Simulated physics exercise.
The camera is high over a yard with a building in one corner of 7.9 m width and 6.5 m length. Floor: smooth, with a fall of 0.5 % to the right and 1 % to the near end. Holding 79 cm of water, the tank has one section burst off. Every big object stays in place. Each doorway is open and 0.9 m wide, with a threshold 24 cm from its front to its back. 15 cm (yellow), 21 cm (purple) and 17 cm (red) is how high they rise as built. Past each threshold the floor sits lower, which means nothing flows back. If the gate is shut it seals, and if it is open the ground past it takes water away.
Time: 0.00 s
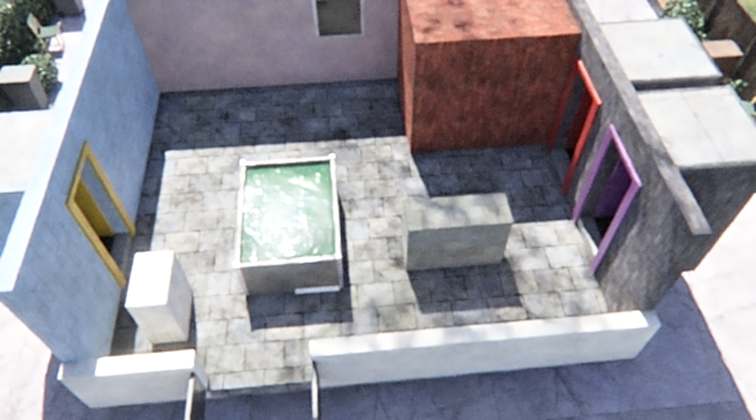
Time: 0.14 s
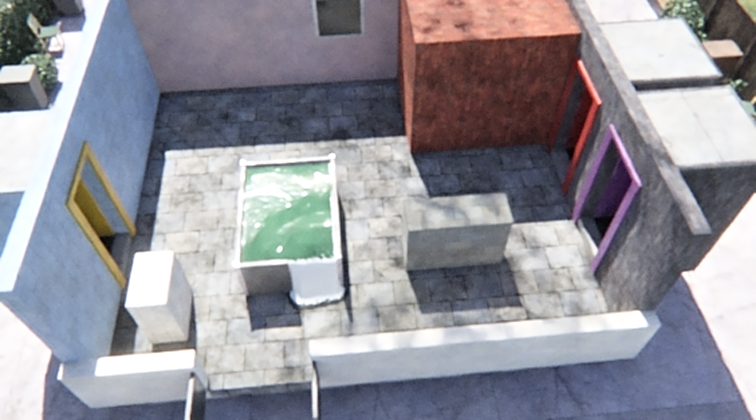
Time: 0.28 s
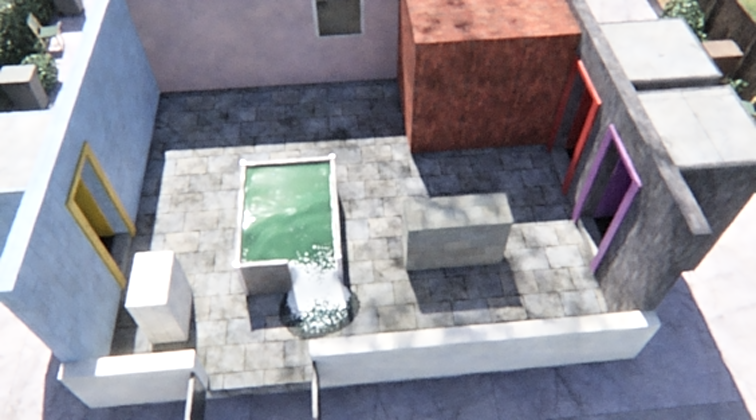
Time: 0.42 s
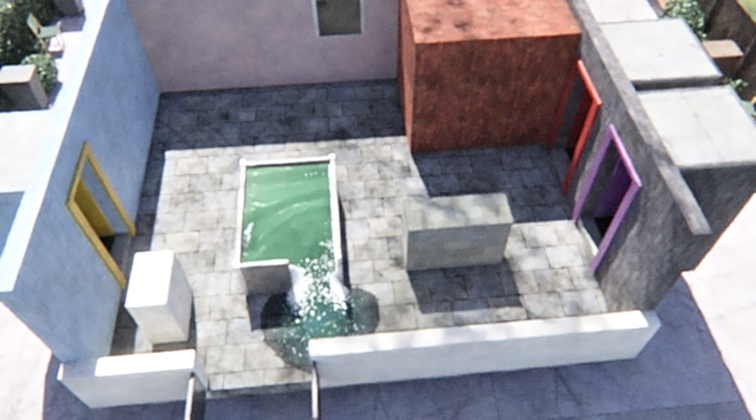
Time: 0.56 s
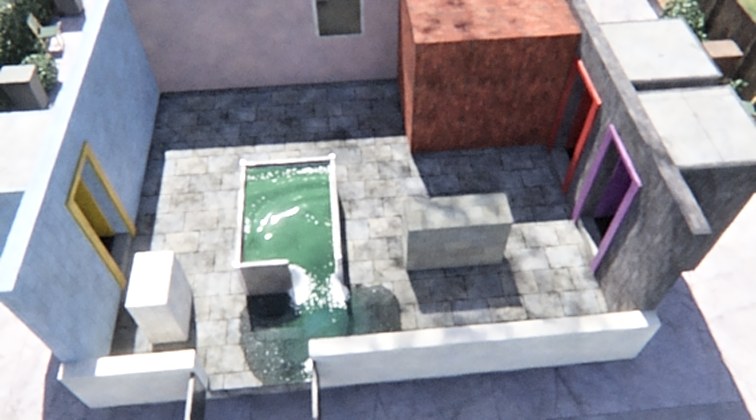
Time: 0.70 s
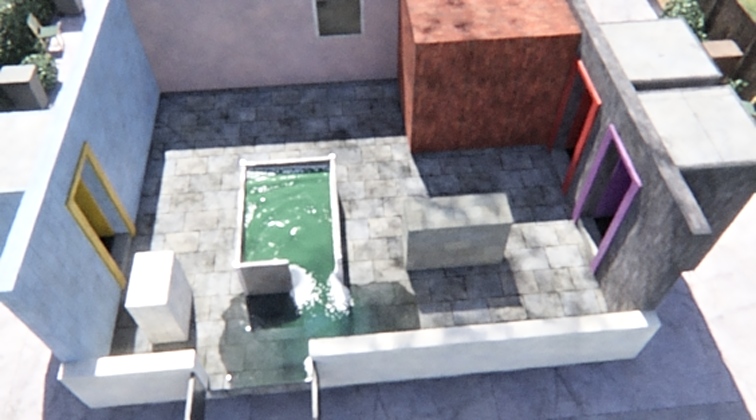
To begin with, green water sits still in a rectangular tank in a walled yard with yellow, red and purple doorways. Part of the tank's near side opens and water pours out, foaming onto the paving. The wet patch then spreads toward the low front wall and sideways, while the tank's level drops slightly.
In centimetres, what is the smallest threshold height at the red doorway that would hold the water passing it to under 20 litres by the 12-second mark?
Close to 7.5 cm is just enough.
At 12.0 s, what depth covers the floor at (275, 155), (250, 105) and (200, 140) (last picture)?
Around 2 cm, 0 cm and 1 cm.
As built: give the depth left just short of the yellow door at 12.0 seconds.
Depth: Near 0.0 cm.
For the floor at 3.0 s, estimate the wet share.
The wet part is about 25 per cent.
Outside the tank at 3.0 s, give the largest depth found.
Max depth: Around 28 cm.
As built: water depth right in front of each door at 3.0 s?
In cm: Yellow 0, purple 17, red 1.
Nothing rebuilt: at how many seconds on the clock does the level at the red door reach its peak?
Around 8.0 s, give or take.
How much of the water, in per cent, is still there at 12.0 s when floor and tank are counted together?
Roughly 58 %.
After 1.4 s water covers 15 % of the floor, deepest (46 cm) near (334, 363); it has not reached the red door.
After 3.0 s water covers 25 % of the floor, deepest (28 cm) near (333, 352); it has not reached the red door.
After 12.0 s water covers 55 % of the floor, deepest (10 cm) near (346, 362); 7 cm at the red door, 0 litres in over its 17 cm threshold.
At the red door as built, the water arrived by 3.1 s and peaked near 11 cm at 7.8 s.
With a threshold of 6 cm, 34 litres would have come in within the 12 s; with 8.5 cm, 11 litres. So under 20 litres takes about 7.5 cm.
